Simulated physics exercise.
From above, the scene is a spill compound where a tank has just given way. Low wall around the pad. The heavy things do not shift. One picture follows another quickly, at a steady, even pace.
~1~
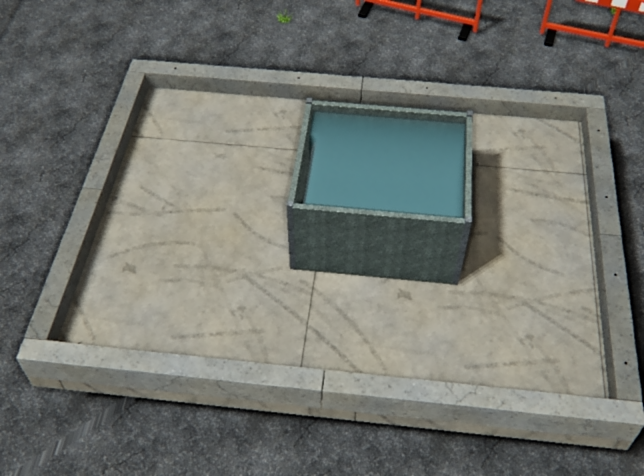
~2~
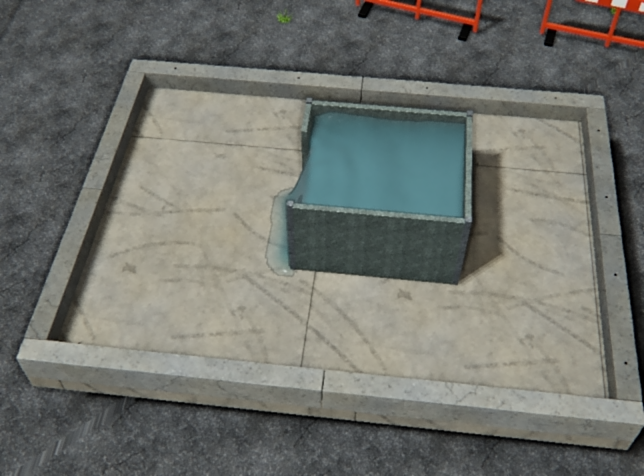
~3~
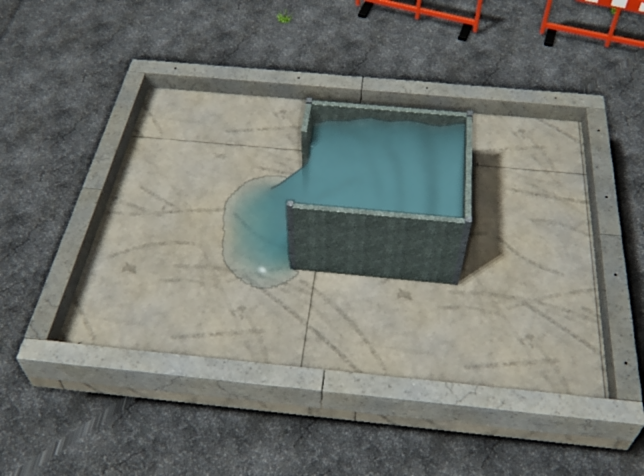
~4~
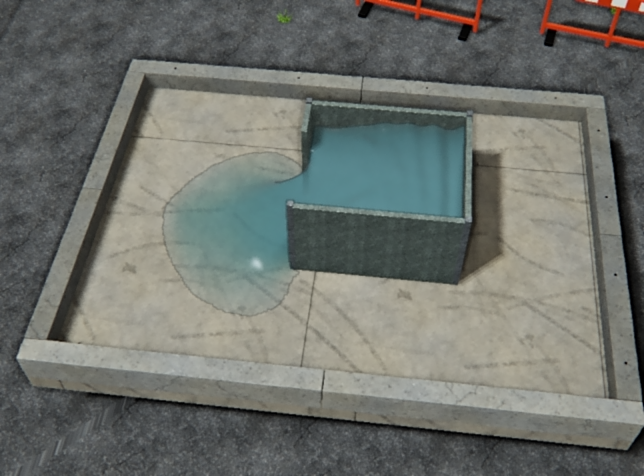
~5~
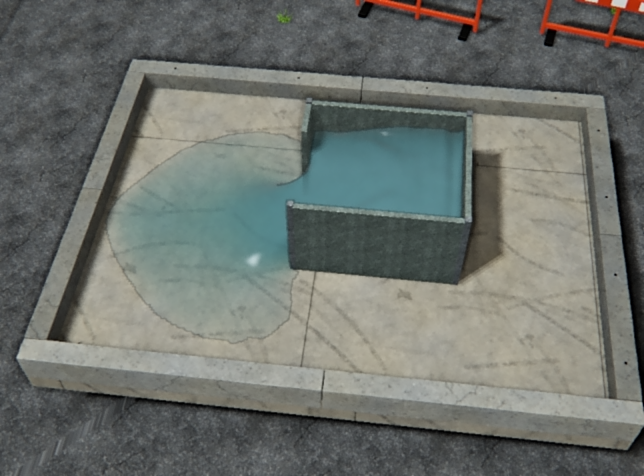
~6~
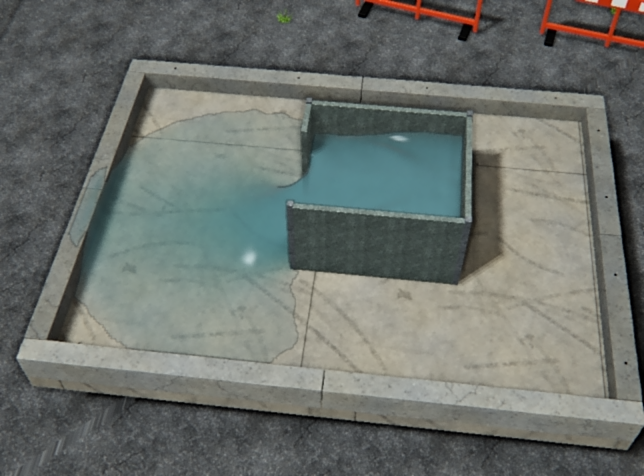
Blue-green water pours from a gap in the left side of a square, dark grey-green open tank, spreads leftward in a widening rounded sheet, and reaches the low wall on the left as the level inside drops. The tank stands right of centre on a pale, streaked pad ringed by a low grey wall. Seen from above by a still camera, dark ground surrounds the compound, with orange-and-white barriers at top right.
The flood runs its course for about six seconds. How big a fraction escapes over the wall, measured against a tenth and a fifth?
Tenth up to fifth.
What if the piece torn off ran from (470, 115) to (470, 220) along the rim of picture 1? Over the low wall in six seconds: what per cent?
Some 26 in a hundred.
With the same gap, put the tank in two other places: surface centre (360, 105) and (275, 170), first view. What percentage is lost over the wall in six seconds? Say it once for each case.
Respectively 18 and 26 per cent.
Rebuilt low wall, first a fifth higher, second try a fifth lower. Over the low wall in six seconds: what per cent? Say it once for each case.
Roughly 10 per cent, then roughly 24 per cent.
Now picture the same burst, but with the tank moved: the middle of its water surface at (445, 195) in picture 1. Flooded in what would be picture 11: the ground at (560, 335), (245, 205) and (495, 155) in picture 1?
Untouched, submerged, untouched.
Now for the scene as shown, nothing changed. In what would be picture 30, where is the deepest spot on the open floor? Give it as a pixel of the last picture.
Answer: (150, 89).
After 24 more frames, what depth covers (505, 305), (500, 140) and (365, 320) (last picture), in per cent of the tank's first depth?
2, 4 and 4 in a hundred, in turn.
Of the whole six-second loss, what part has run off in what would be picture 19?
Log: Around 85 %, estimated.
A moment on, water covers 40 % of the floor; the low wall has let 0 % over.
Next, water covers 40 % of the floor; the low wall has let 2 % over.
Then, water covers 45 % of the floor; the low wall has let 13 % over.
Later, water covers 70 % of the floor; the low wall has let 15 % over.
In the end, water covers 80 % of the floor; the low wall has let 15 % over.
